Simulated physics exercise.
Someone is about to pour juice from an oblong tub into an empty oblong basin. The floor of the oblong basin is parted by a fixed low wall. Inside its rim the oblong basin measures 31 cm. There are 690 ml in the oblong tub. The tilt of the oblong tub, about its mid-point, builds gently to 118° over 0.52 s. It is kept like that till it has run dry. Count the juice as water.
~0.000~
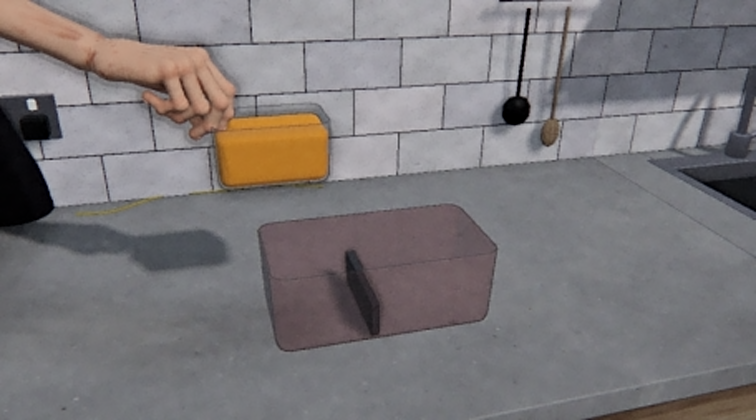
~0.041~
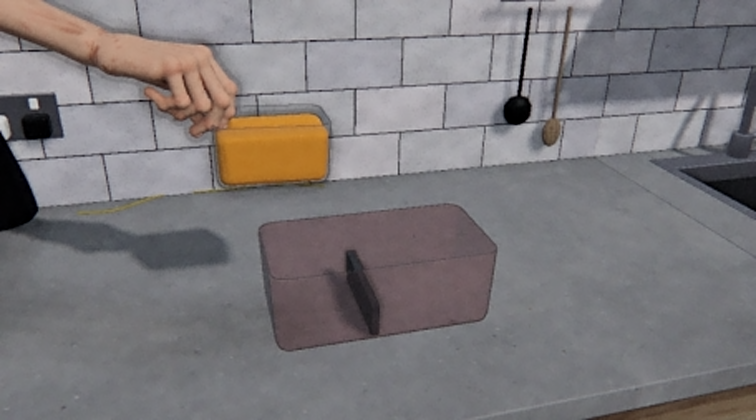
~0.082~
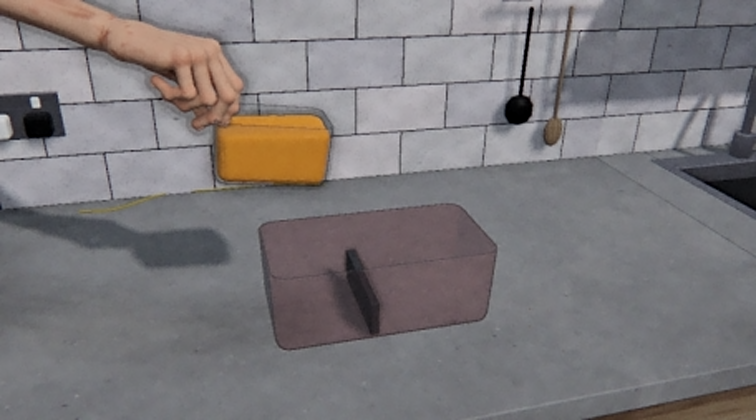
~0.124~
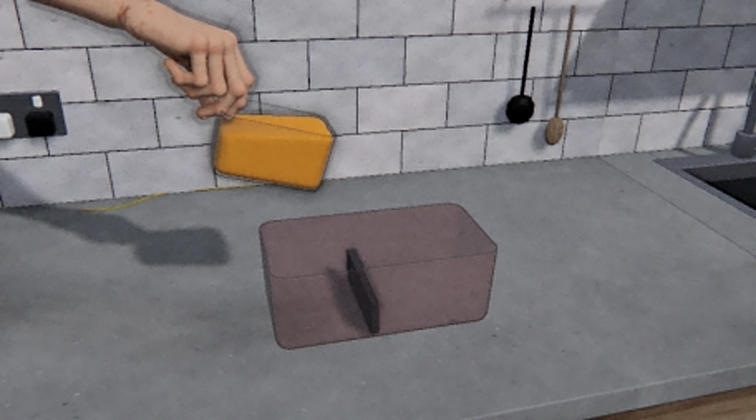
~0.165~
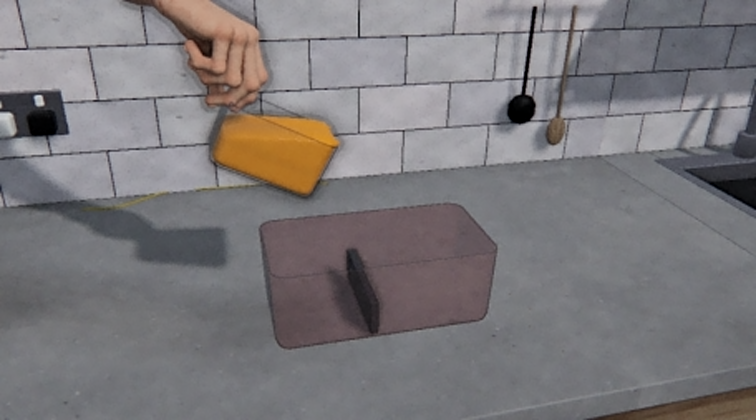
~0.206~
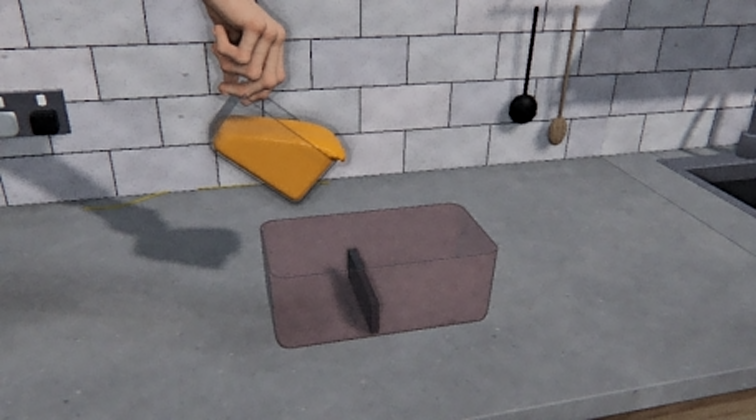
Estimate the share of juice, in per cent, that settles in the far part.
Roughly 49 per cent is past the wall.
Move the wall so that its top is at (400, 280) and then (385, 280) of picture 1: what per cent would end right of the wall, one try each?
In turn about 20 and 20 per cent.
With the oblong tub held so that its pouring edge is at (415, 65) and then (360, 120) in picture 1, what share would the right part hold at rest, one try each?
In turn about 80 and 80 per cent.
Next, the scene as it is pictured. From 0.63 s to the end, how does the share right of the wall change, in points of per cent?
It goes up by about 1.
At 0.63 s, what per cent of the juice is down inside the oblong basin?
About 92 per cent.
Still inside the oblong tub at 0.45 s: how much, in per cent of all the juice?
About 12 per cent.
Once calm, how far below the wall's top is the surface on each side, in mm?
Left about 32 mm, right about 36 mm.
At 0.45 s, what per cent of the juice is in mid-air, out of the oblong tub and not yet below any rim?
About 40 per cent.
After 0.45 s the tilt is 113° and 12 per cent is still to pour, 12 is left of the wall and 36 right of it.
After 0.63 s the tilt is 118° and 1 per cent is still to pour, 44 is left of the wall and 47 right of it.
After 0.82 s the tilt is 118° and 0 per cent is still to pour, 48 is left of the wall and 48 right of it.
After 1.02 s the tilt is 118° and 0 per cent is still to pour, 48 is left of the wall and 49 right of it.
In the end 48 per cent lies left of the wall, 49 right of it and 3 outside.
